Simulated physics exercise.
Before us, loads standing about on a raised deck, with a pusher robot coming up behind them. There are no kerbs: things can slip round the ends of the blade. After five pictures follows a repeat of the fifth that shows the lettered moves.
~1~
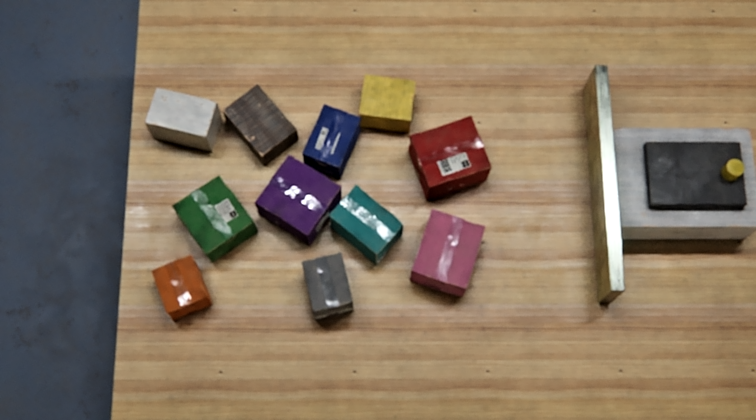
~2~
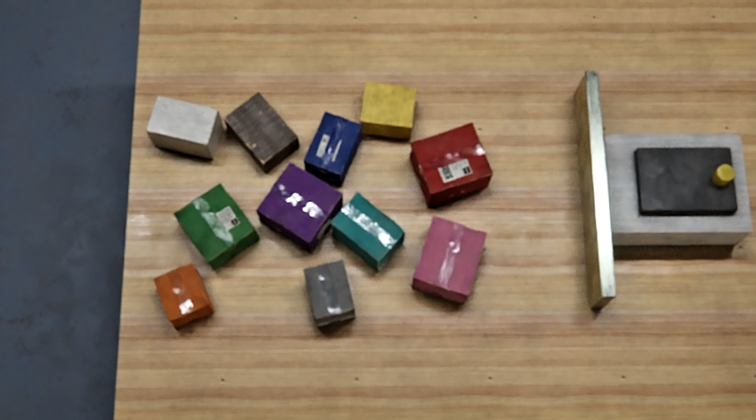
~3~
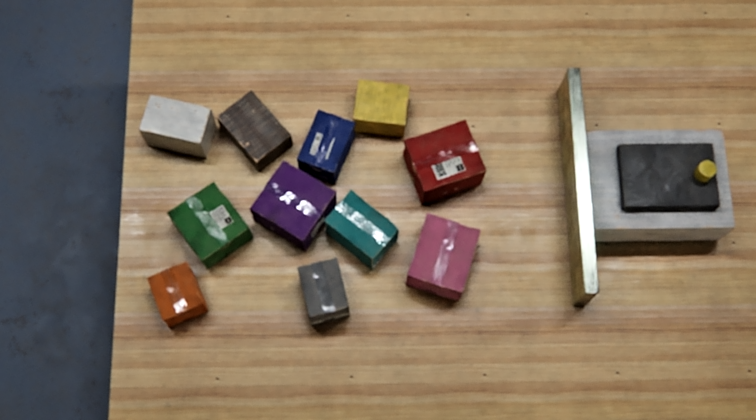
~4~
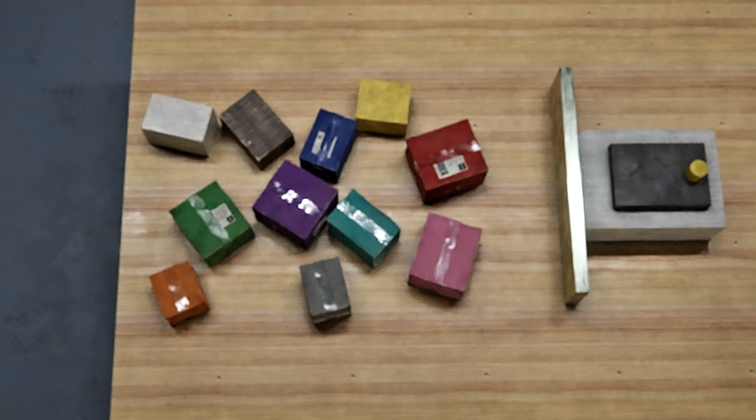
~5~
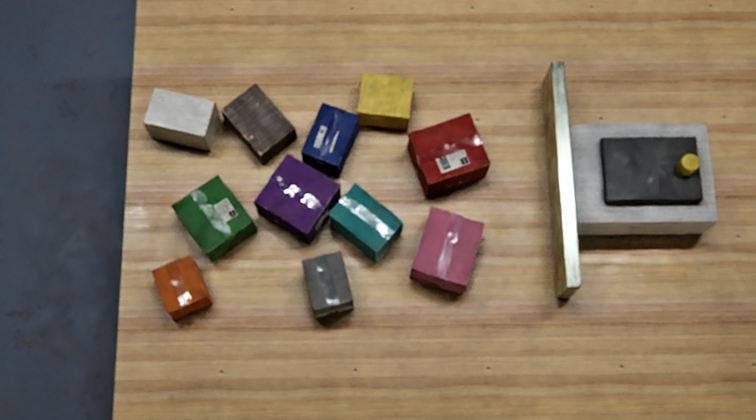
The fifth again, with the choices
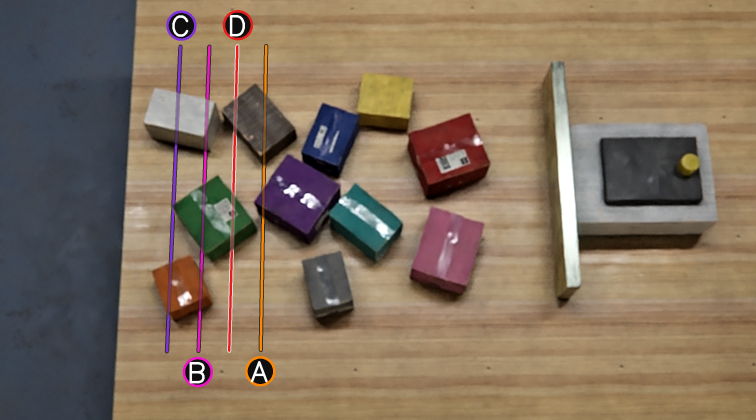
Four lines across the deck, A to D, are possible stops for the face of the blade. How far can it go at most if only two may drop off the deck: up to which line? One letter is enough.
Stop at A.
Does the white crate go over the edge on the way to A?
By then, yes.
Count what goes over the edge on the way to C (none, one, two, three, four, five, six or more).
Six or more.
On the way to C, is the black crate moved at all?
Yes.
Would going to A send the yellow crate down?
By then, no.
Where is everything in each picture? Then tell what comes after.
The first frame shows green parcel (216, 219); grey box (328, 287); white crate (185, 121).
The second frame shows robot (678, 180); red box (450, 165).
The third frame shows robot (661, 176); pink box (443, 257).
The fourth frame shows robot (652, 175); purple box (297, 204).
The fifth frame shows robot (644, 169); turquoise box (366, 223); yellow crate (385, 102); green parcel (215, 218).
On the marked copy, A at (264, 191); B at (204, 192); C at (174, 192); D at (233, 192).
Following A. Soon after the start, robot (535, 171); pink box (421, 255); red box (413, 148).
Later, robot (426, 172); white crate (160, 118); orange box (175, 296).
In the end, robot (344, 173); white crate over the edge; green parcel over the edge; two fallen.
As for the rest, B drops six; C drops six; D drops four.
